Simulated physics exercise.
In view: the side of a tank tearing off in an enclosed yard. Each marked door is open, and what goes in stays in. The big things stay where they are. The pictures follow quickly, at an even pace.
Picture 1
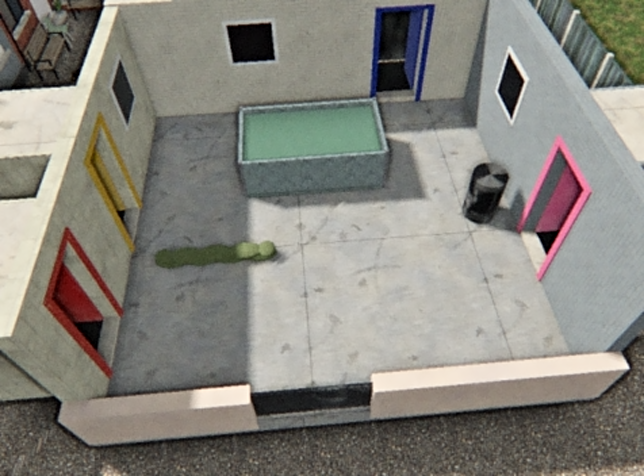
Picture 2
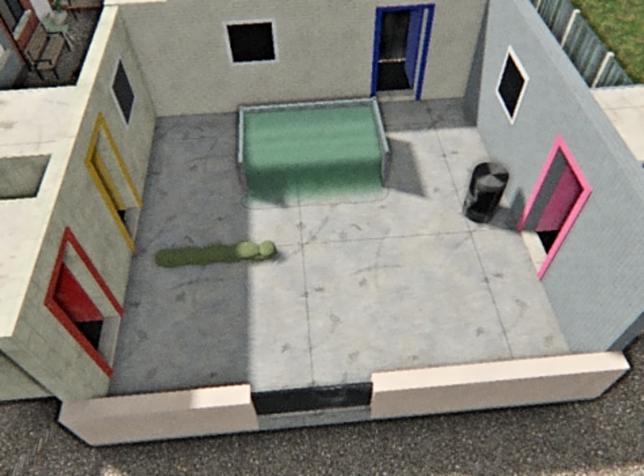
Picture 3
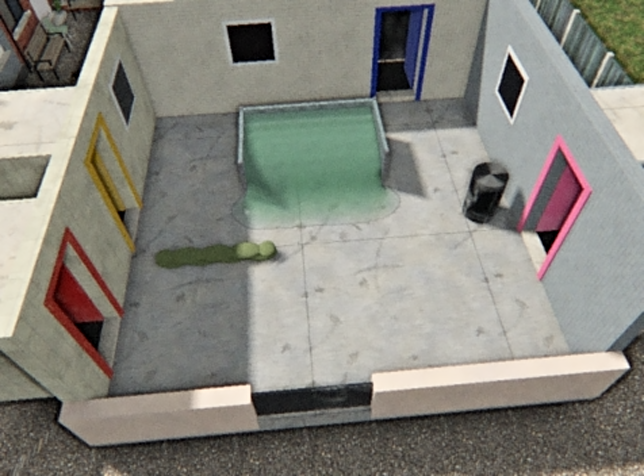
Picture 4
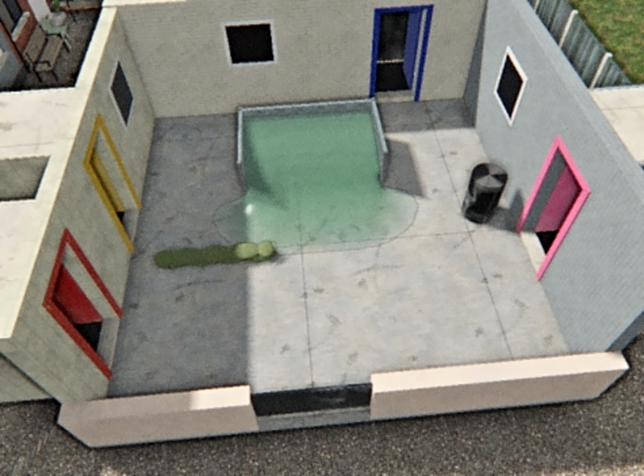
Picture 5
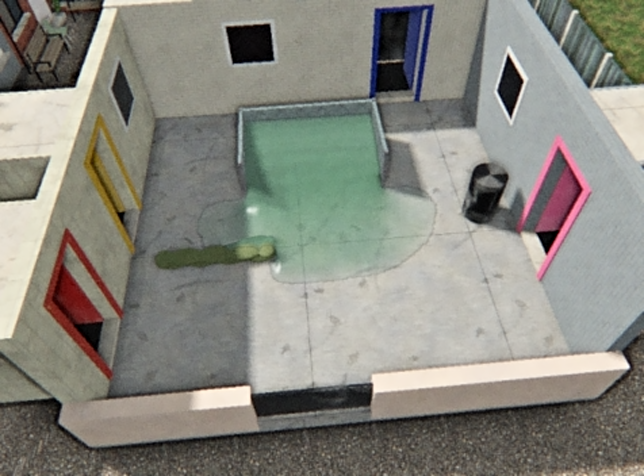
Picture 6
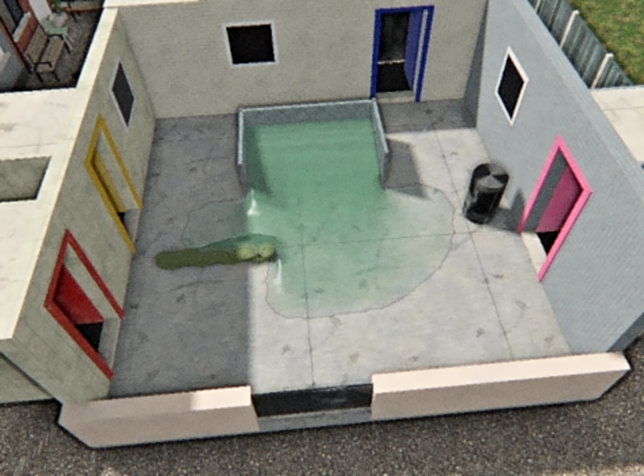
A tank of green water at the back of a walled yard lost its front side, and the water poured out across the floor, spreading forward around the low hedge and toward the black barrel.
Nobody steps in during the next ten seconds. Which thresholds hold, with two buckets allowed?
One by one: The blue door admits no more than that; the pink door lets in a lot; the yellow door lets in a lot; the red door lets in a lot.
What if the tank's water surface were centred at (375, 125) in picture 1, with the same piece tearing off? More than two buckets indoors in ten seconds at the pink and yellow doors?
The pink door lets more in; the yellow door takes less.
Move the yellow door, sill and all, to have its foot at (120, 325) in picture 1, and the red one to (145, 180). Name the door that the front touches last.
It is the blue door.
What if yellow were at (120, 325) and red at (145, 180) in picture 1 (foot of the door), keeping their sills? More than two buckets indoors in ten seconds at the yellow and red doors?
The yellow door is over; the red door is under.
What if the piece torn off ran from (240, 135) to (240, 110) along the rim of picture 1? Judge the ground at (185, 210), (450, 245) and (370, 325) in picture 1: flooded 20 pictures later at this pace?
In turn: Awash, not flooded, not flooded.
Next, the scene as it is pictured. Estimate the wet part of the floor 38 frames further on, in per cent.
Some 90 per cent.
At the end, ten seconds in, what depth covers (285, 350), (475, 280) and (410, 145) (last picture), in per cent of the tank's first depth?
About 8, 12 and 8 per cent.
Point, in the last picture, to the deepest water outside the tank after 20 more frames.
At about (569, 378).
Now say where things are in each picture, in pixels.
The first frame shows still water in the tank at (311, 133).
In the second frame, water pours out at (315, 178) and has run to (244, 199).
In the third frame, the front is at (237, 214), out from the gap at (315, 181).
In the fourth frame, the front is at (223, 231), out from the gap at (314, 183).
In the fifth frame, the front is at (212, 250), out from the gap at (315, 184).
In the sixth frame, the front is at (398, 295), out from the gap at (315, 184).
A moment on, water covers 50 % of the floor; the blue door not reached, the pink door not reached, the yellow door under two buckets in, the red door not reached.
Next, water covers 60 % of the floor; the blue door not reached, the pink door wet at the sill, nothing in, the yellow door over two buckets in, the red door wet at the sill, nothing in.
Then, water covers 65 % of the floor; the blue door not reached, the pink door under two buckets in, the yellow door far over two buckets in, the red door under two buckets in.
Later, water covers 90 % of the floor; the blue door wet at the sill, nothing in, the pink door over two buckets in, the yellow door far over two buckets in, the red door over two buckets in.
In the end, water covers 95 % of the floor; the blue door under two buckets in, the pink door far over two buckets in, the yellow door far over two buckets in, the red door over two buckets in.
